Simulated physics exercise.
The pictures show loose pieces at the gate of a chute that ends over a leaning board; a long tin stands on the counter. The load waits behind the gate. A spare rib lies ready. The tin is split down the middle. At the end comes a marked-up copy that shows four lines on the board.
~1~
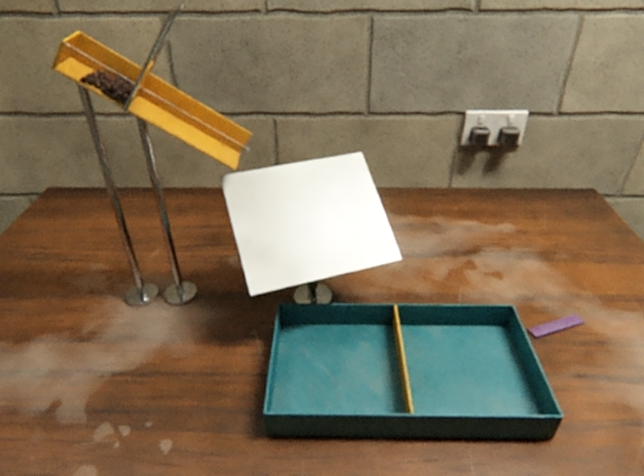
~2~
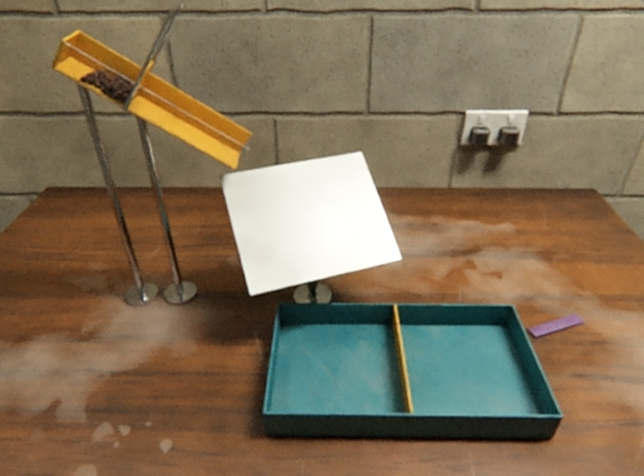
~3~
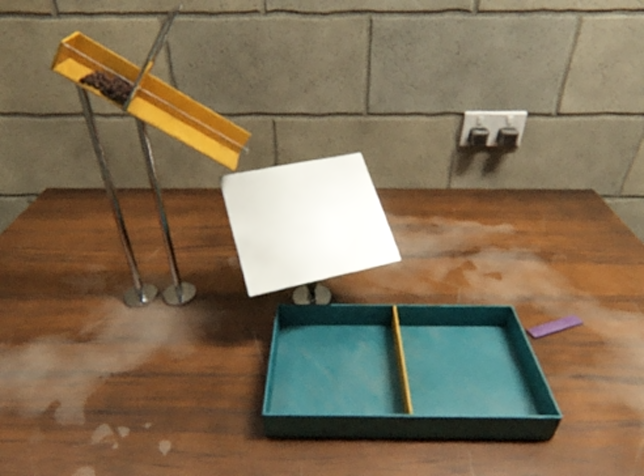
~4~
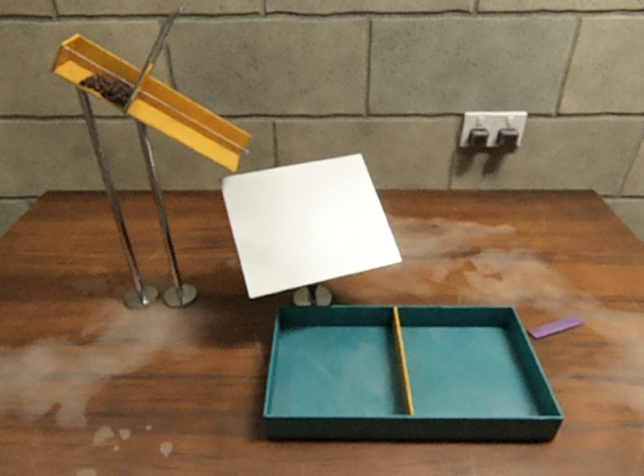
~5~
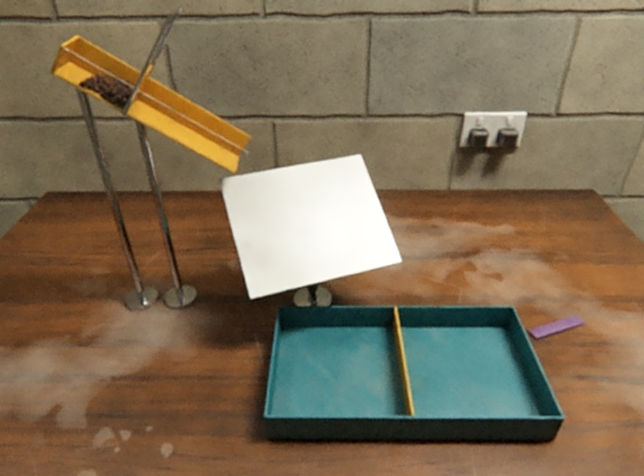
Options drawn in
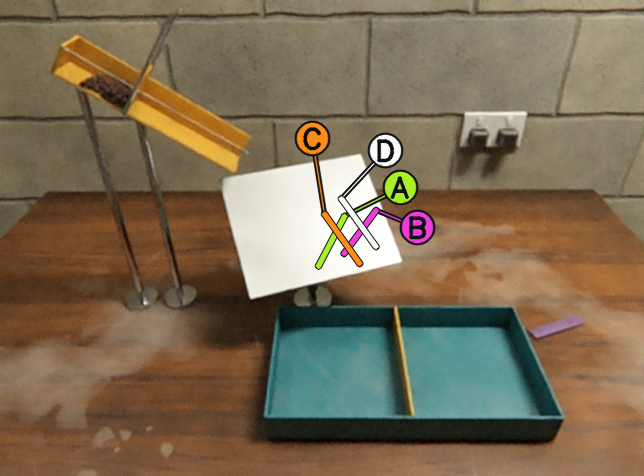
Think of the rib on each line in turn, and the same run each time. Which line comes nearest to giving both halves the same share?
D beats the others.
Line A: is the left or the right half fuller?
The left half.
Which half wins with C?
Left.
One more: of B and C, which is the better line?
Here it is line C.
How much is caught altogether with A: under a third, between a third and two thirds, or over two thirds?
Line A gives over two thirds.
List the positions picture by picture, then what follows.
In the first frame, load behind the gate at (117, 86), allspice berries; lip of the chute at (237, 162), sloping gently.
In the second frame, middle of the board at (311, 217), tilted fairly steeply; middle of its low edge at (330, 276); of its high edge at (293, 163).
In the third frame, front corners of the tin at (264, 414) and (562, 417); front end of its middle wall at (412, 415); gate still shut at (145, 72).
In the fourth frame, middle of the load at (116, 89); lip at (237, 164).
In the fifth frame, middle of the load at (116, 90); lip at (237, 165).
On the marked copy, line A from (344, 216) to (318, 266); line B from (376, 210) to (344, 253); line C from (324, 214) to (359, 263); line D from (341, 198) to (376, 246).
With A, of what is caught, nearly all in the left half, a stray few in the right.
With B, of what is caught, all in the left half, none in the right.
With C, of what is caught, most in the left half, a small part in the right.
With D, of what is caught, about half in the left half, about half in the right.
